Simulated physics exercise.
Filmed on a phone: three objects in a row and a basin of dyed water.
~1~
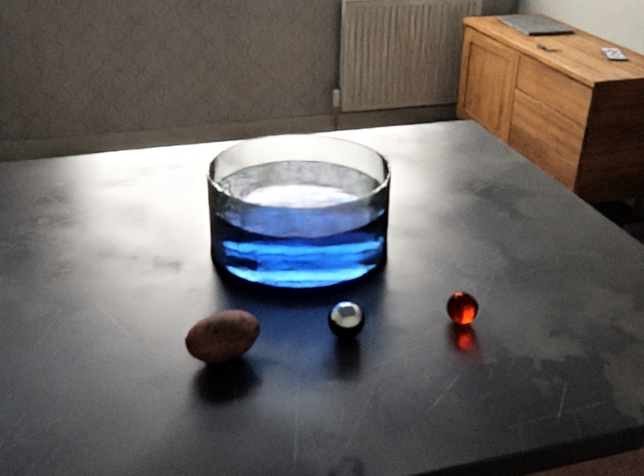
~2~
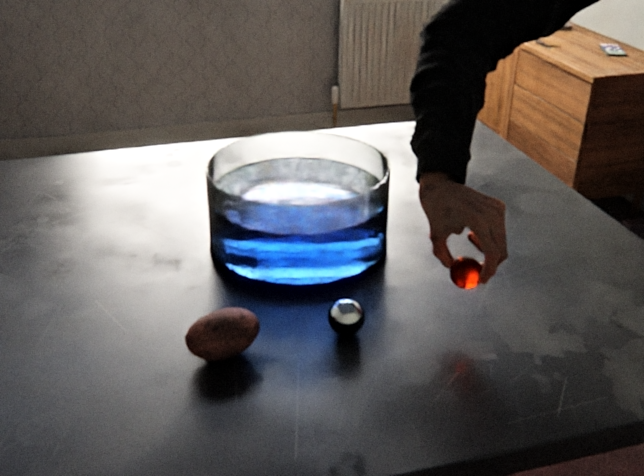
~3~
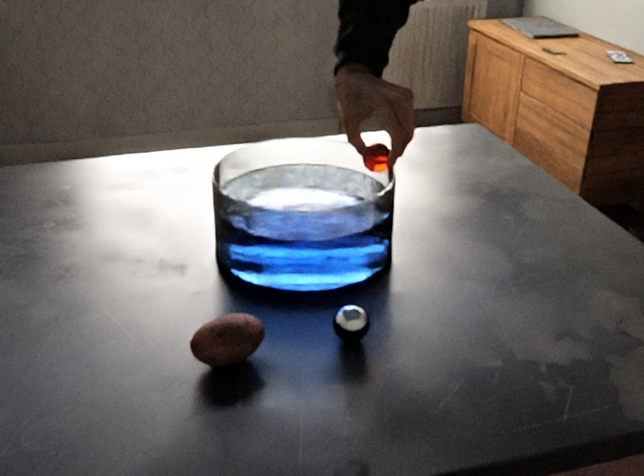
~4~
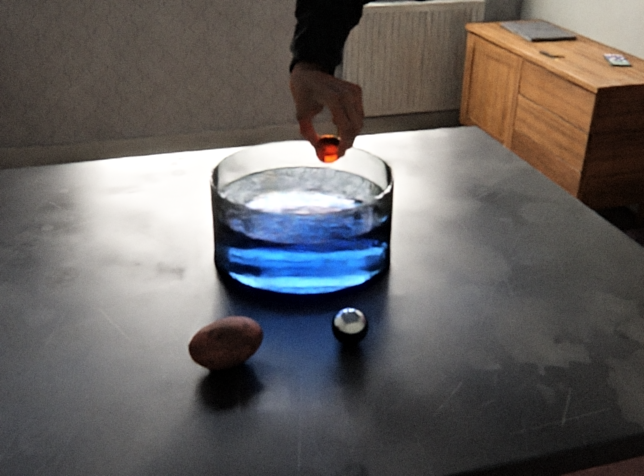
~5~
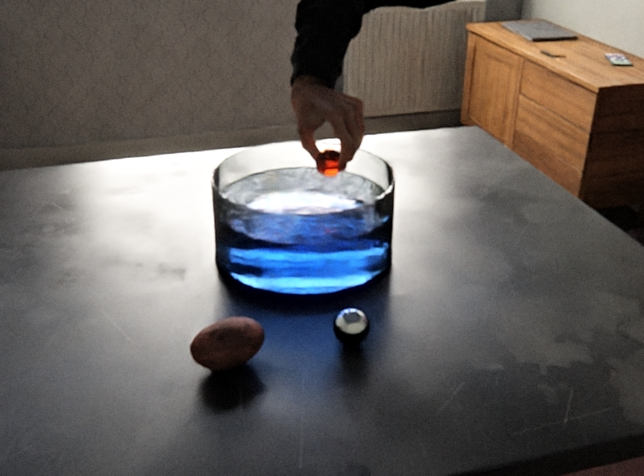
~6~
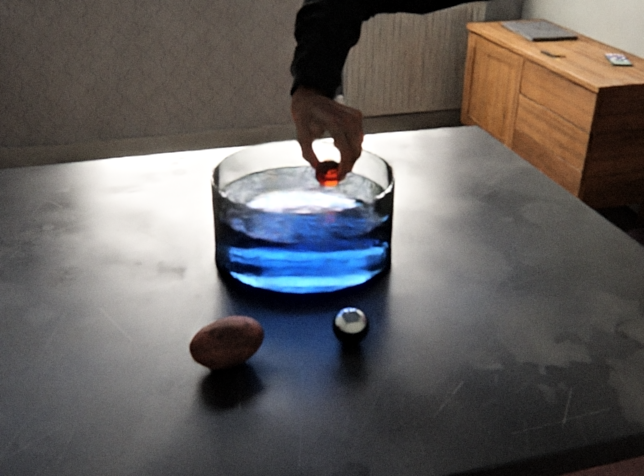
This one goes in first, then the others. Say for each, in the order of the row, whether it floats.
The left one goes to the bottom, the middle one goes to the bottom, the right one goes to the bottom.
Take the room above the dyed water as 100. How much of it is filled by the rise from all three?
Some 12 per cent.
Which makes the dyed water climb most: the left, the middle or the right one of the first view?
I say the left thing.
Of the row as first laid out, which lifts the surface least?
It is the right thing.
Shortly, the glass marble ends at the bottom.
Then, the steel ball ends at the bottom.
At the finish, the potato ends at the bottom; afloat, none of them.
